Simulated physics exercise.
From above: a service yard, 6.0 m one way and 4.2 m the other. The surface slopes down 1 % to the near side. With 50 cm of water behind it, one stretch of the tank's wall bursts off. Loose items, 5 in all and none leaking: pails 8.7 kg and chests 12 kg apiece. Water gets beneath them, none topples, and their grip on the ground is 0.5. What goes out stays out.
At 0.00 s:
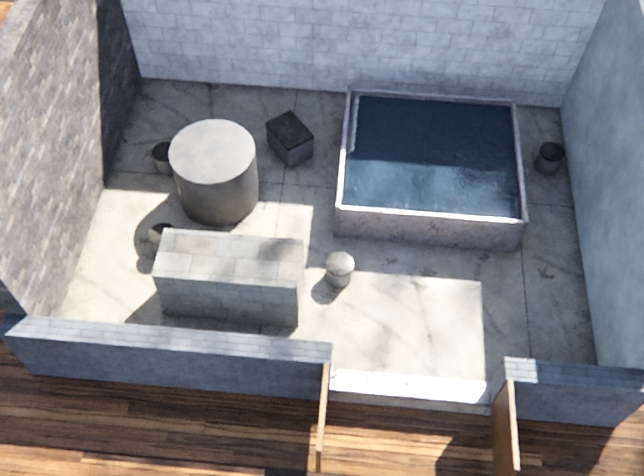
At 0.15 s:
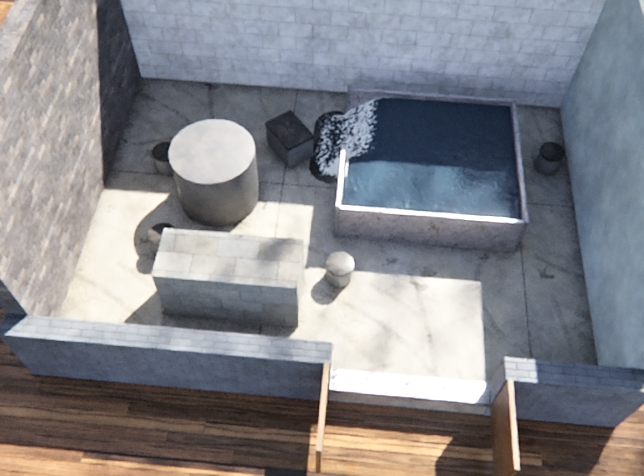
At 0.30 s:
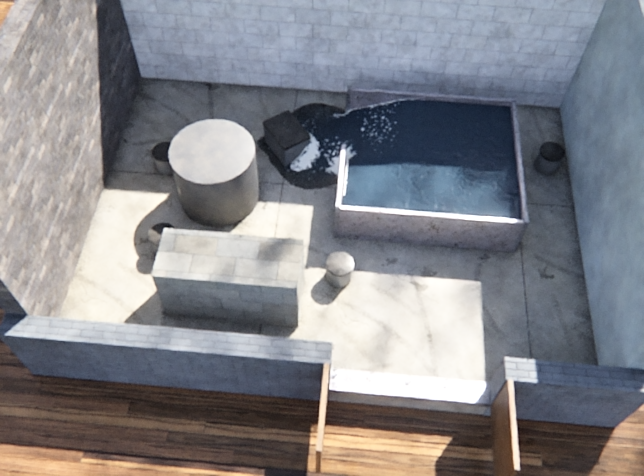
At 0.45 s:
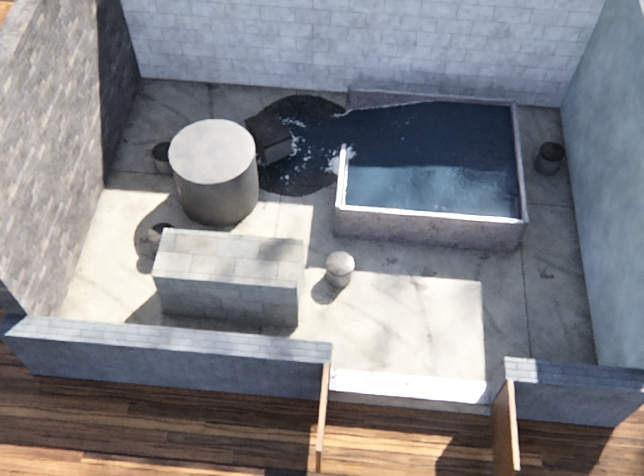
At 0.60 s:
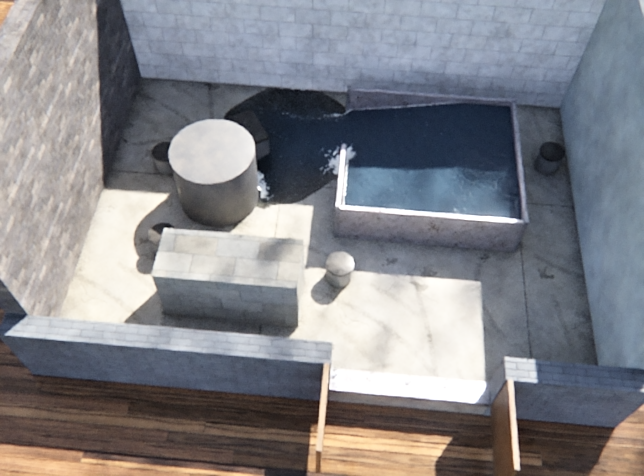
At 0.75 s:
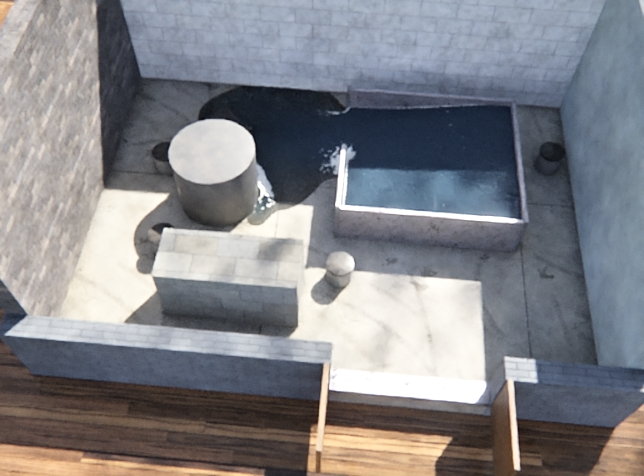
A walled yard with a pale stone floor, edged by brown planks, is seen from a fixed, high angle. A raised tank of dark blue water stands at right, a grey cylinder and pale block at left, with a dark chest between and small pails around. Water bursts through the tank's left side, foaming and spreading leftward, and carries the chest left behind the cylinder.
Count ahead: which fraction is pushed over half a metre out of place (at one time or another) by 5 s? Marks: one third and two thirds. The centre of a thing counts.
That comes to between one and two thirds.
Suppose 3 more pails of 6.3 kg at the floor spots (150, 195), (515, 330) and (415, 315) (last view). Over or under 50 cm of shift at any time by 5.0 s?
In that order: Past it, under, under.
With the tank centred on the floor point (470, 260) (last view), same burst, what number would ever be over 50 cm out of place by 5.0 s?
Then 2.
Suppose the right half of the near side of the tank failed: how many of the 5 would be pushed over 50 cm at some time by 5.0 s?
In that case 1 of them.
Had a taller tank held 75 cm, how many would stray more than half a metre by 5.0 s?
In that case 3 of them.
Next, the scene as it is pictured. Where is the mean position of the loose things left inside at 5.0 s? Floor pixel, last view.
Near (320, 255).
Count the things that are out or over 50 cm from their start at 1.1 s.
I count 1.
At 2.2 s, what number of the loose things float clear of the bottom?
1 of them.
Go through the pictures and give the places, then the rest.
A chest at (289, 129) rests on the ground; a pail at (340, 263) rests on the ground; water covers 3.9 m2; 0 of 5 have shifted, in the first frame.
A chest at (289, 129) rests on the ground; a pail at (340, 263) rests on the ground; 4.4 m2 under water; 0 of 5 have shifted, in the second frame.
A chest at (287, 128) rests on the ground, 4 cm from its start; a pail at (340, 263) rests on the ground; water covers 4.9 m2; 0 of 5 have shifted, in the third frame.
A chest at (268, 127), on the bottom, 27 cm from its start; a pail at (340, 263), on the bottom; 5.5 m2 under water; 1 of 5 have shifted, in the fourth frame.
A chest at (246, 128) rests on the ground, 56 cm from its start; a pail at (340, 263) rests on the ground; 6.3 m2 under water; 1 of 5 have shifted, in the fifth frame.
A chest at (227, 125), on the bottom, 81 cm from its start; a pail at (340, 263) rests on the ground; water covers 6.9 m2; 1 of 5 have shifted, in the sixth frame.
After 1.1 s 1 of 5 are over 50 cm from their spots; 0 afloat.
After 2.2 s 1 of 5 are over 50 cm from their spots; 1 afloat.
After 3.5 s 2 of 5 are over 50 cm from their spots; 1 afloat.
After 5.0 s 2 of 5 are over 50 cm from their spots, and 2 have been at some point; 1 afloat.
